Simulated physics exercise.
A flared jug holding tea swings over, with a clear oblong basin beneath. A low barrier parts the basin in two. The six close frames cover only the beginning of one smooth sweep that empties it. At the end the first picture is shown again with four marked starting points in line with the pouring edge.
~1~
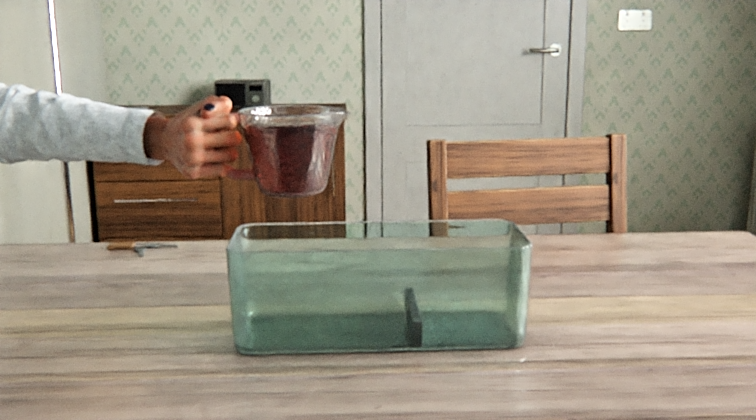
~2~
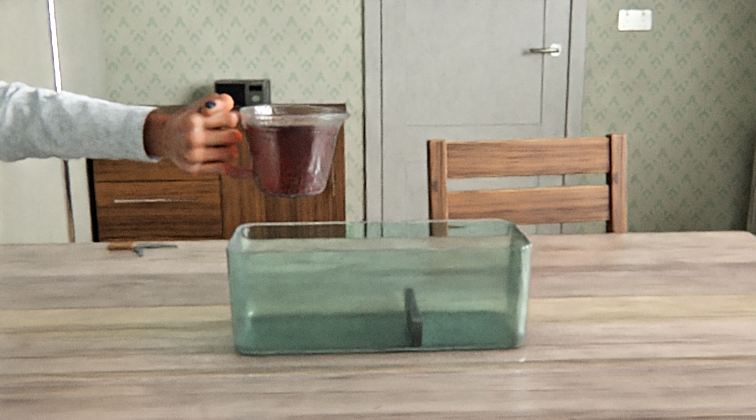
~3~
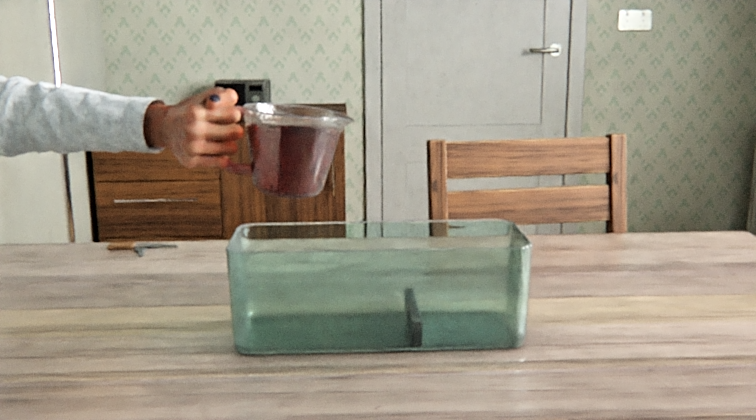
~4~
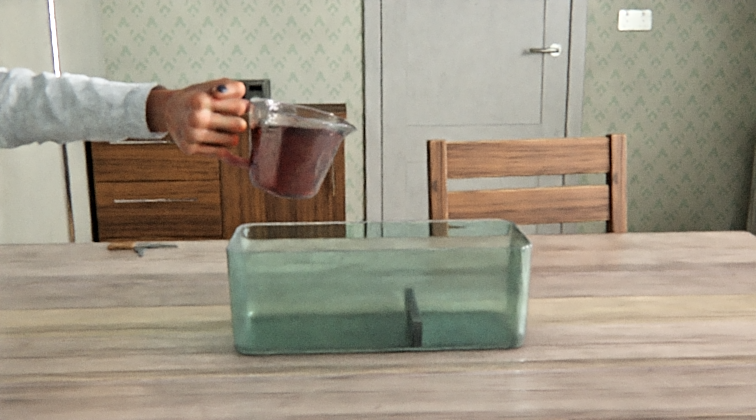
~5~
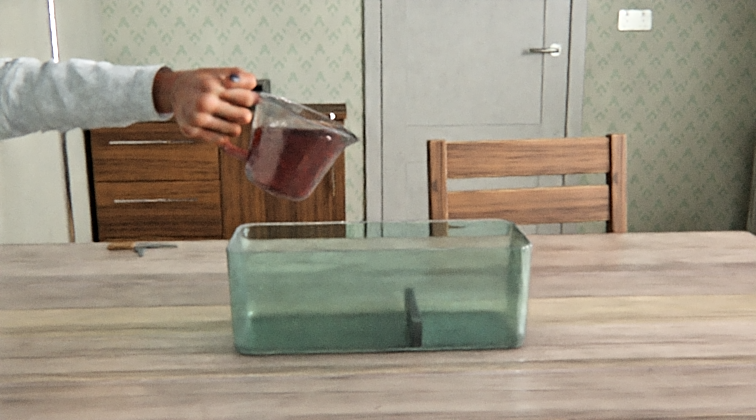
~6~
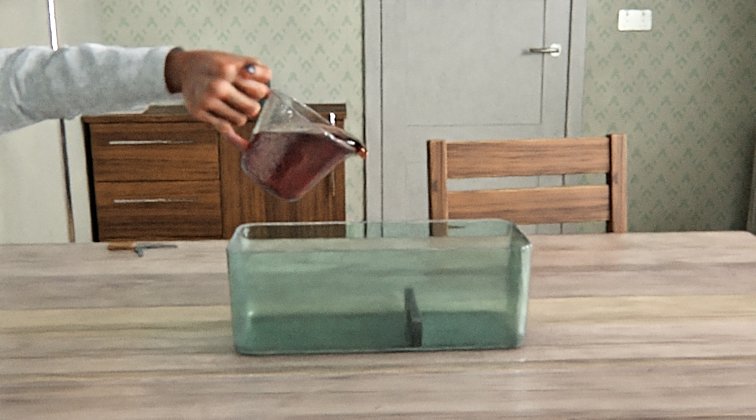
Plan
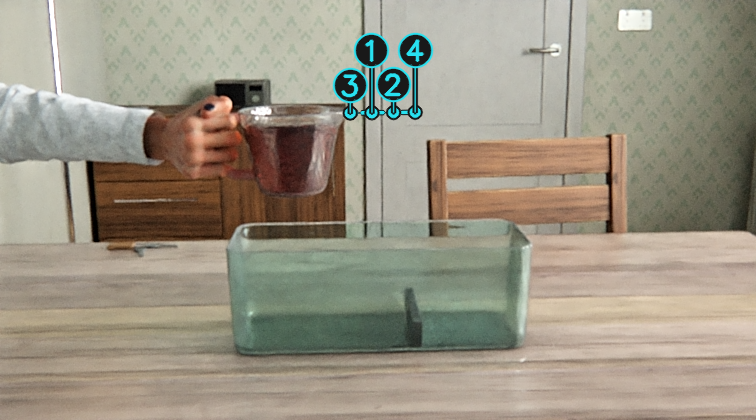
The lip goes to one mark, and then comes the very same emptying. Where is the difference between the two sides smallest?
Choose 1.
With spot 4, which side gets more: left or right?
The right side.
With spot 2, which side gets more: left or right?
More ends on the right.
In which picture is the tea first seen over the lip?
In picture 6.
On the marked copy, 1 at (371, 112); 2 at (393, 112); 3 at (350, 113); 4 at (415, 112).
Choosing 1, about 51 % ends left of the wall and 48 % right of it.
Choosing 2, about 20 % ends left of the wall and 79 % right of it.
Choosing 3, about 79 % ends left of the wall and 20 % right of it.
Choosing 4, about 12 % ends left of the wall and 87 % right of it.
